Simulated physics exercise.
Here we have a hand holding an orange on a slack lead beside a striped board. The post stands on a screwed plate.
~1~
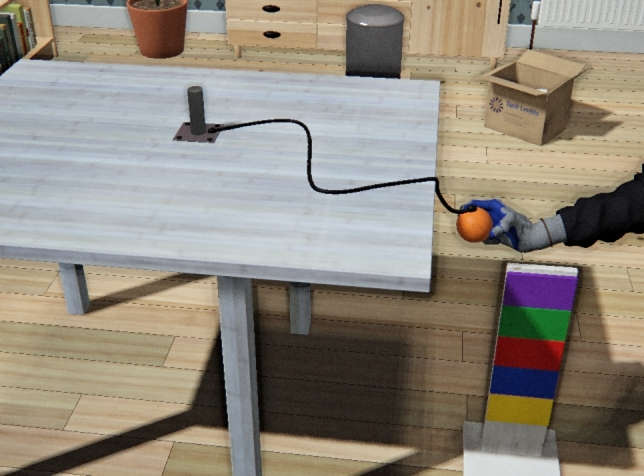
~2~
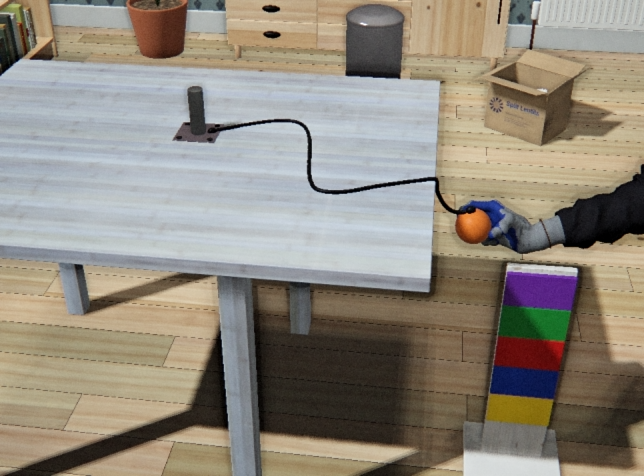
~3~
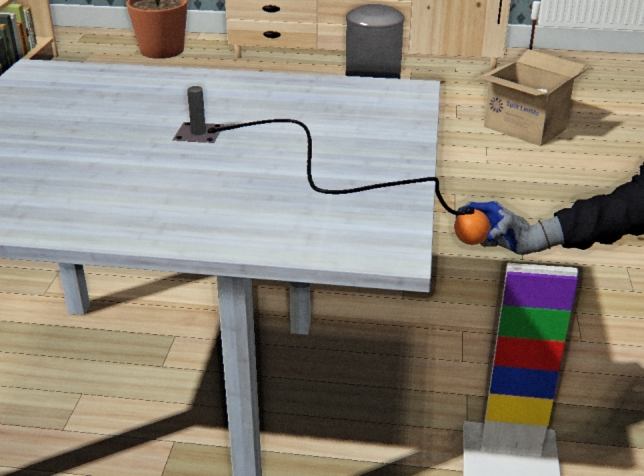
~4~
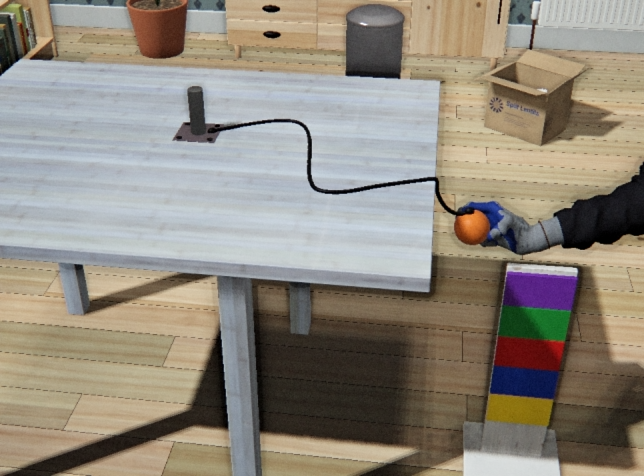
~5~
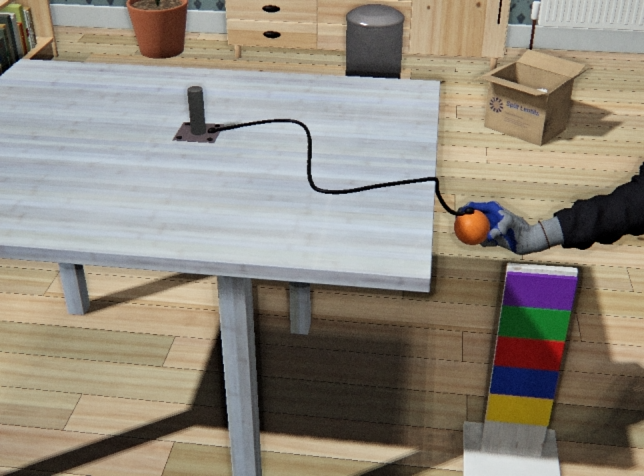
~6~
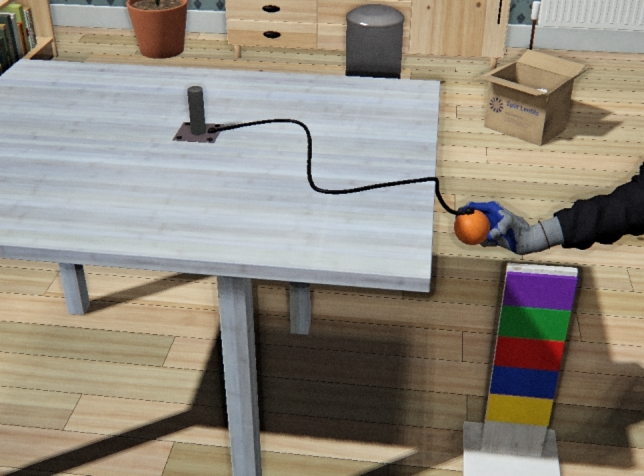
A gloved hand holding an orange ball on a slack black cord beside a table and striped board, barely moving.
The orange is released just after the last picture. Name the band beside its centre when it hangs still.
The red one.
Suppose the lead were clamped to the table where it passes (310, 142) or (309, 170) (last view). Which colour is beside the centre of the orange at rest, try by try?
Try by try: Green; purple.
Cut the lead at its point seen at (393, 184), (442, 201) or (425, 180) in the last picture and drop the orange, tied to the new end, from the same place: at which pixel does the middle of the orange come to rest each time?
In that order: (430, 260), (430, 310) and (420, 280).
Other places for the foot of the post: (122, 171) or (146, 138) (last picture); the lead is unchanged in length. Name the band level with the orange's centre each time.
In that order: Green; green.
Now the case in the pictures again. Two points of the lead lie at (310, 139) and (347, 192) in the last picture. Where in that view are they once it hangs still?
About (338, 150), and the other about (435, 200).
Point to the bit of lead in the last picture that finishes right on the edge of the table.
The one at (313, 186).
Early on, orange near (410, 304); level with green.
Midway, orange near (443, 334); level with red.
Finally, orange near (429, 329); level with red. The lead holds its middle at red.
